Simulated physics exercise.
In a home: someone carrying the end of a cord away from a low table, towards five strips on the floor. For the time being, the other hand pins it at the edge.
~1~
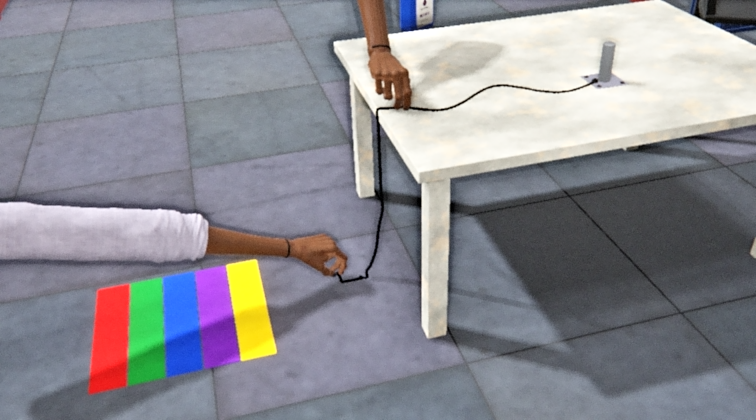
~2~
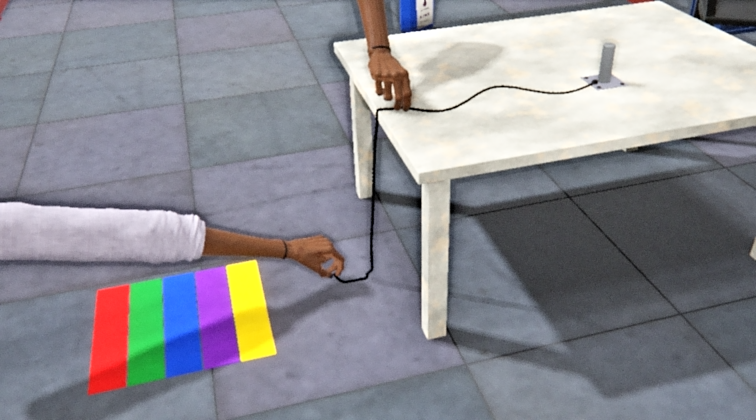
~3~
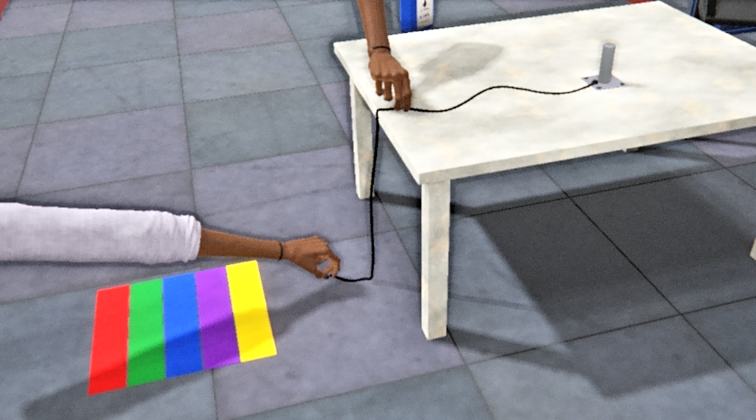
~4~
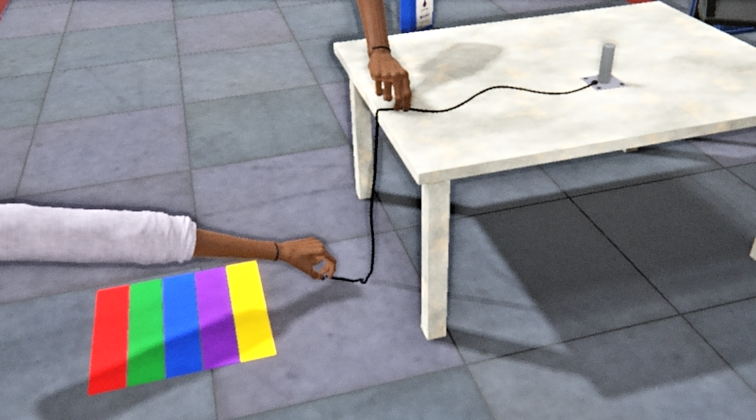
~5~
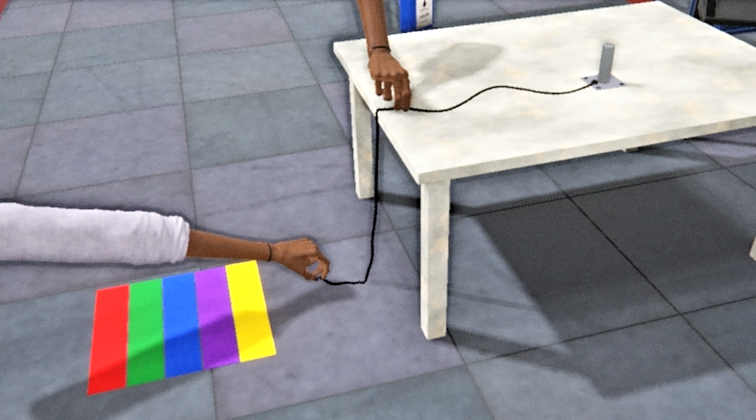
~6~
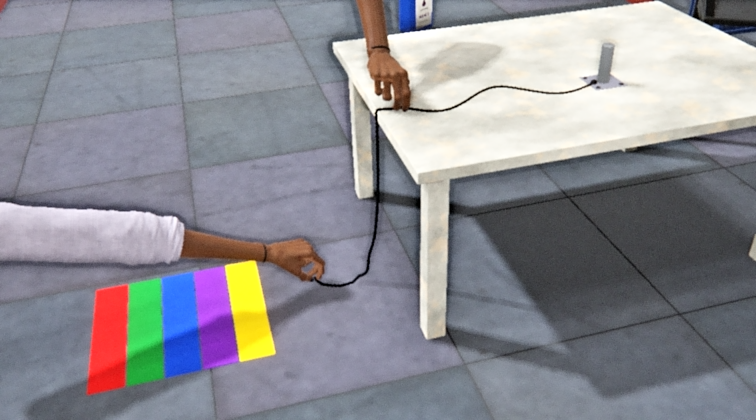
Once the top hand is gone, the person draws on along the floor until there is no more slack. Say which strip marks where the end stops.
The blue strip marks it.
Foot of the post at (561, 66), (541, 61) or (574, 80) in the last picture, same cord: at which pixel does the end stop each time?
In order, it comes out close to (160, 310), (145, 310) and (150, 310).
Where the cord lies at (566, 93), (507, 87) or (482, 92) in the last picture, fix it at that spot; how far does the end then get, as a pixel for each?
(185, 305); (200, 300); (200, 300).
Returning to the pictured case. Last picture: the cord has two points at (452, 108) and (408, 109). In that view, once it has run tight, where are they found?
In that view they reach (424, 106) and (380, 114).
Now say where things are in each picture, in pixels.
In the first frame, end (337, 273); yellow (255, 338); purple (220, 345); blue (183, 353); green (146, 361); red (108, 369).
In the second frame, end (334, 274); cord through (570, 92) (493, 88) (434, 111) (376, 135) (373, 204) (372, 269).
In the third frame, end (330, 275).
In the fourth frame, end (326, 276); cord through (570, 93) (493, 88) (434, 112) (377, 136) (372, 204) (372, 268).
In the fifth frame, end (320, 277).
In the sixth frame, end (315, 277); cord through (569, 92) (492, 88) (433, 111) (377, 135) (377, 203) (368, 268).
Early on, end near (243, 292); over yellow.
Midway, end near (203, 300); over purple.
At the end of the slack, end near (180, 304); over blue. It halts on the blue strip.
